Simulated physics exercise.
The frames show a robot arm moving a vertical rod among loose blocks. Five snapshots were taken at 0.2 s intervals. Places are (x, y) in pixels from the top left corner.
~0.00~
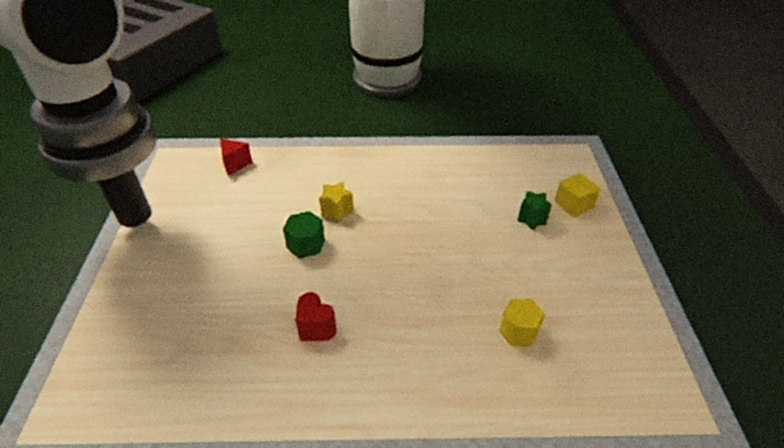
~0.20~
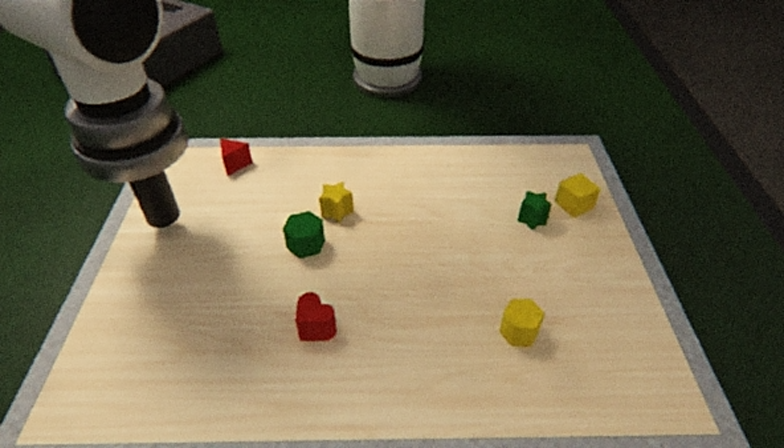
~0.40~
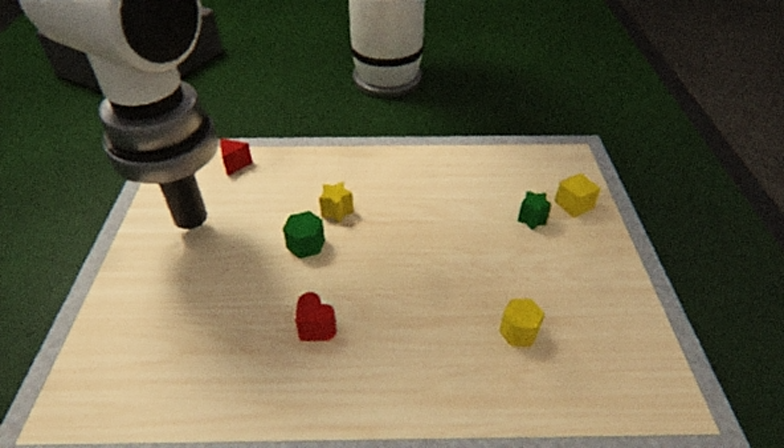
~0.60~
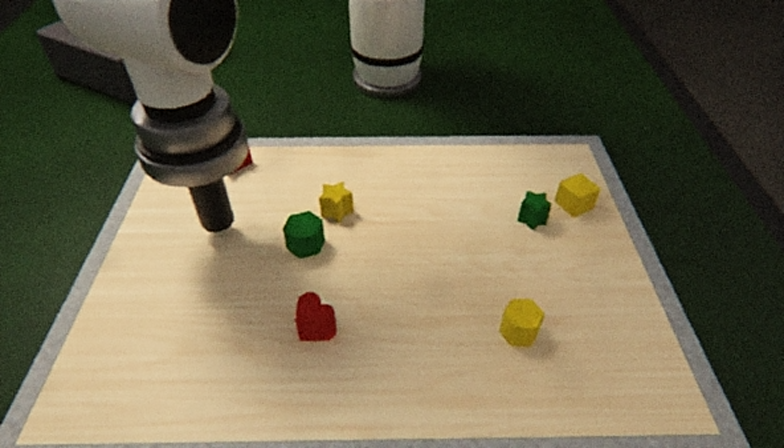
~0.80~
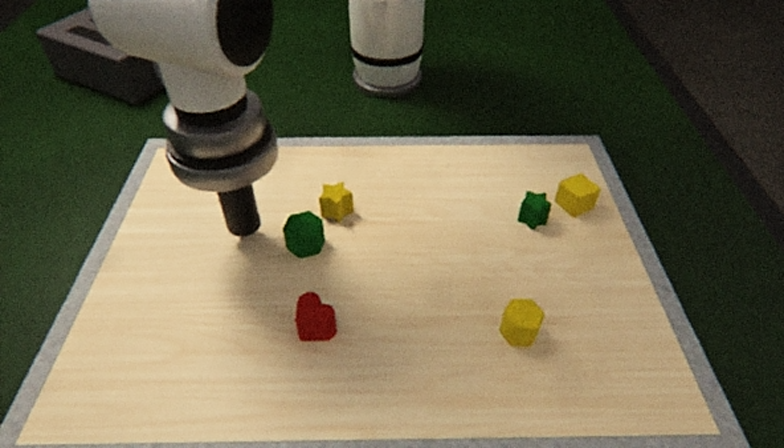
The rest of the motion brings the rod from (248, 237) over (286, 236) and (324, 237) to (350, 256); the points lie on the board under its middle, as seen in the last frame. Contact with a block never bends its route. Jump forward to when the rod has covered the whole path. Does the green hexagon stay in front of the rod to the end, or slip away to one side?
The green hexagon is leading.
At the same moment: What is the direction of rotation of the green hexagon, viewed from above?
Answer: Clockwise.
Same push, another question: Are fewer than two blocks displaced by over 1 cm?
Final answer: Yes.
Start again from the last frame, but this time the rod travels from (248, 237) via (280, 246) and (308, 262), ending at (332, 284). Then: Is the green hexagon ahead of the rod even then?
No, that is not how it ends up.
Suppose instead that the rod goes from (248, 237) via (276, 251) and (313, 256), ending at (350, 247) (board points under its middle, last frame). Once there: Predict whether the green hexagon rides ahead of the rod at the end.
Expect to find it ahead of the rod.
On the path given first. One third of the way, rod (285, 224); green hexagon (314, 226).
Two thirds of the way, rod (324, 226); green hexagon (349, 234), turned 40° clockwise.
At the end, rod (349, 244); green hexagon (379, 250), turned 20° clockwise; yellow star still.
